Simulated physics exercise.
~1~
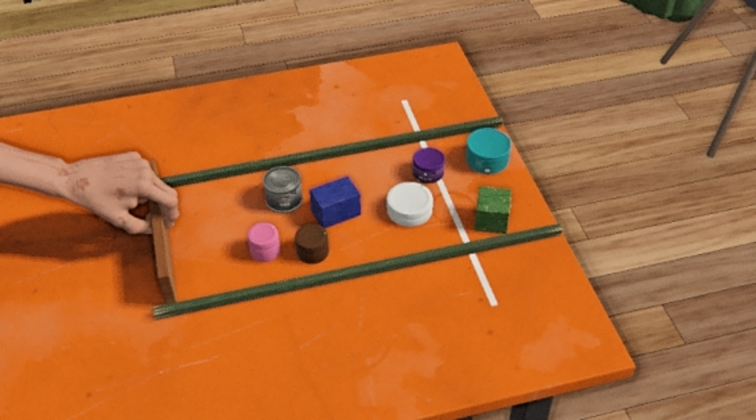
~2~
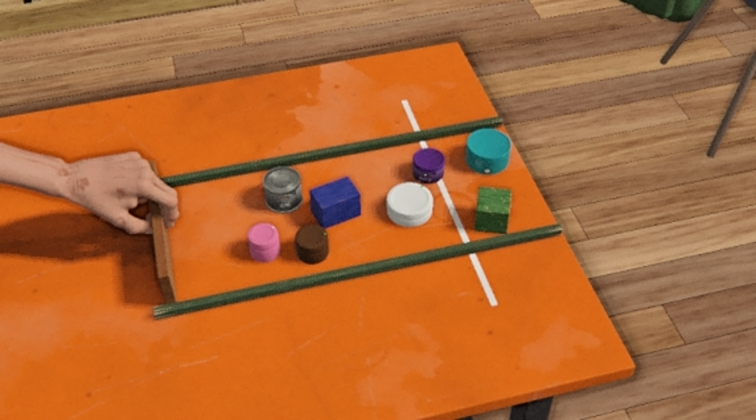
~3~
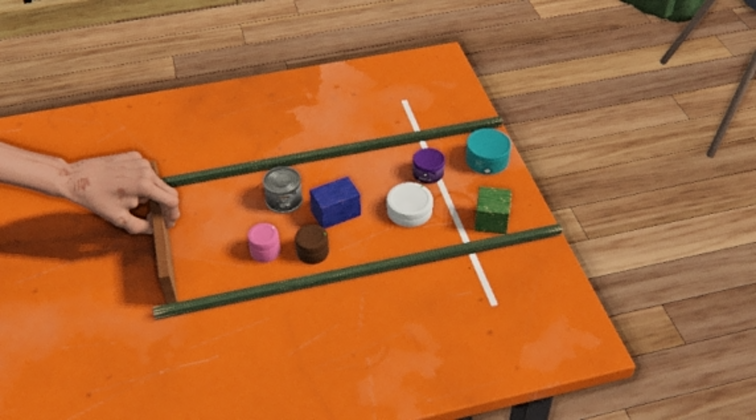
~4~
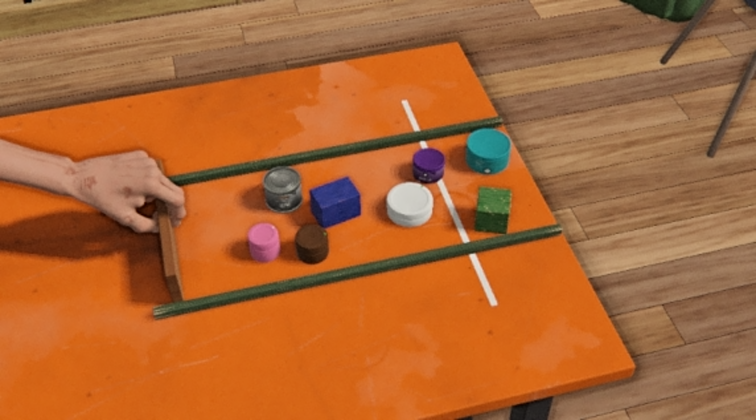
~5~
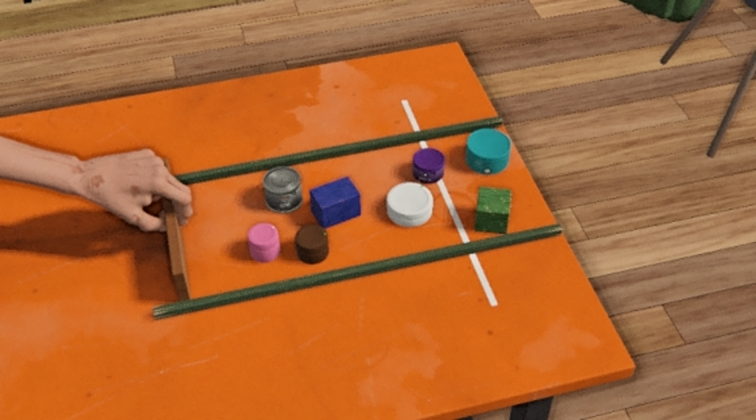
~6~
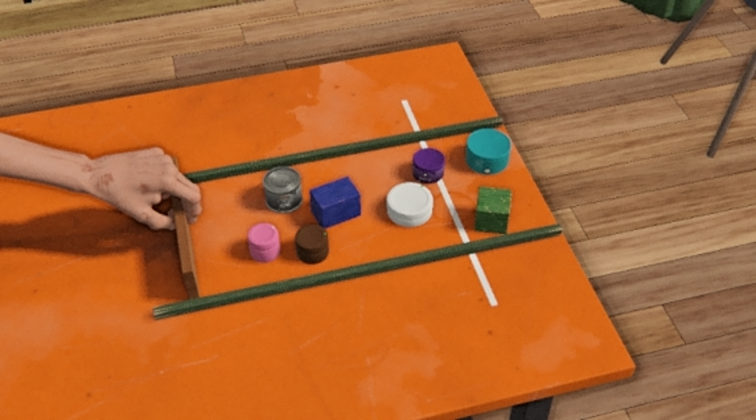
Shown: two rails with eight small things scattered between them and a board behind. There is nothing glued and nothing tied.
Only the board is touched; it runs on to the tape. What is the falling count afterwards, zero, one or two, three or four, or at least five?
Lost: Not one.
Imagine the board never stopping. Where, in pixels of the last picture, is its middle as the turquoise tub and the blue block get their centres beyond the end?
When the turquoise tub crosses, the middle is near (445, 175); when the blue block crosses, near (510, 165).
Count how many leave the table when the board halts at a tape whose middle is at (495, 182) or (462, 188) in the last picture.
Taking the two tries in order, the numbers are 4 and 1.
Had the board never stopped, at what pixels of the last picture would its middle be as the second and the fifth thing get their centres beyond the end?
For the first, roughly (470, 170); for the next, roughly (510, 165).
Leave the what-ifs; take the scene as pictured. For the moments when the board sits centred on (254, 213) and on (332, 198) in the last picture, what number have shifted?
Tally: First 1; then 4.
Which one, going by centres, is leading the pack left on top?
It would be the turquoise tub, I'd say.
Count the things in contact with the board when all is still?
It's 4.
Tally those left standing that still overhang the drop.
It would come to 1.
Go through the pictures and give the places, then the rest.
Turquoise tub (488, 151); green block (493, 210); purple tub (429, 166); board (160, 231); tape (444, 191), in the first frame.
Green block (493, 210); board (160, 231), in the second frame.
Purple tub (429, 166); white lid (410, 205), in the third frame.
Turquoise tub (488, 152); grey pot (283, 190), in the fourth frame.
Green block (493, 210); pink lid (264, 243), in the fifth frame.
Turquoise tub (488, 152); green block (493, 210); purple tub (429, 166); board (182, 226); tape (444, 191), in the sixth frame.
Soon after, none off yet; turquoise tub at rest near (488, 152); green block at rest near (493, 210); purple tub at rest near (429, 166).
At rest, the number that fall off is zero.
